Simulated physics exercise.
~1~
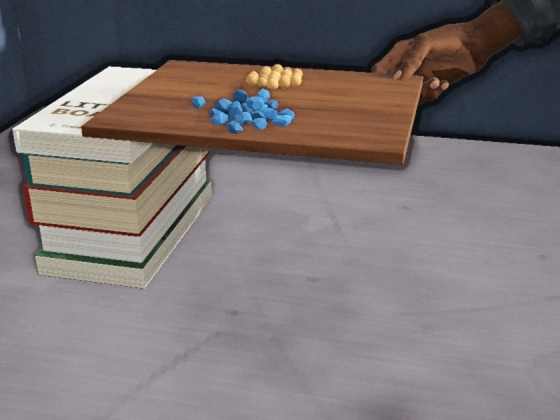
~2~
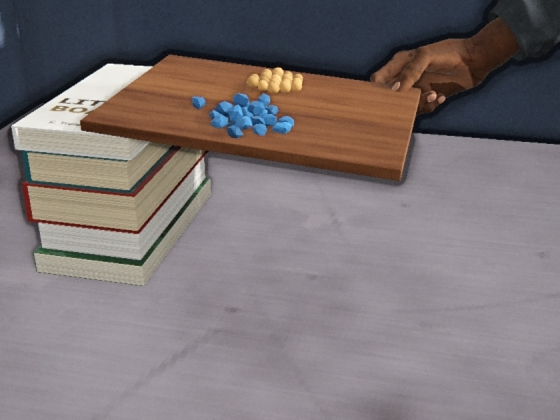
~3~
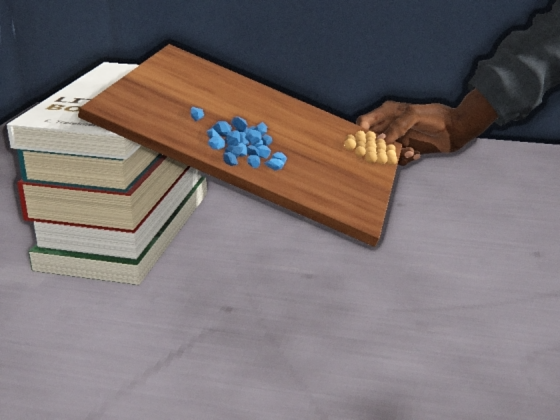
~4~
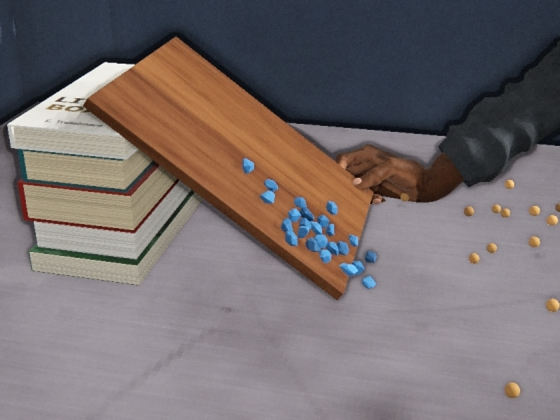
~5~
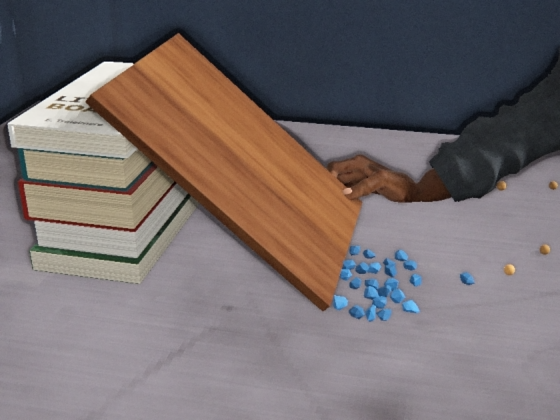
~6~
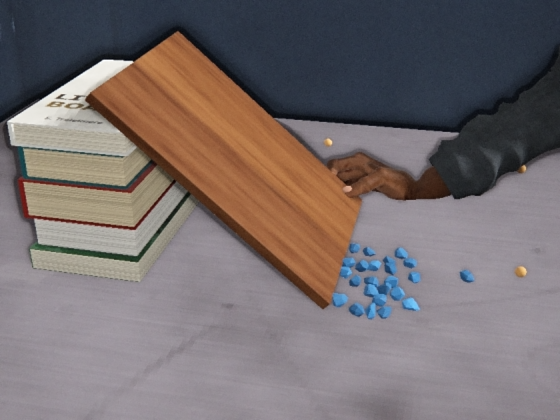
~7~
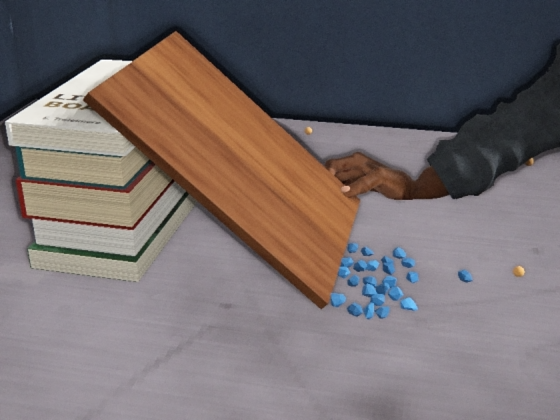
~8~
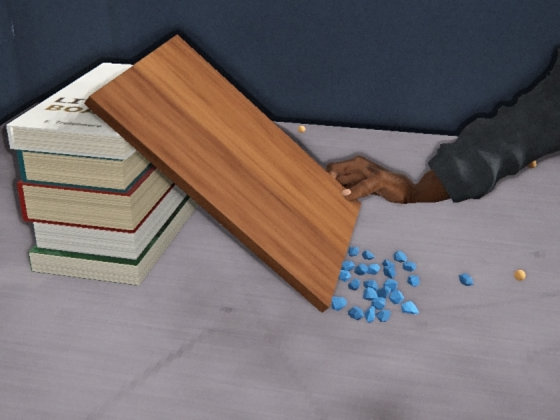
A hand lowered one end of a wooden board propped on stacked books, and the small tan pieces rolled off first, scattering far across the table, some out of sight, before the blue chunks slid down and stopped mostly at the board's foot.
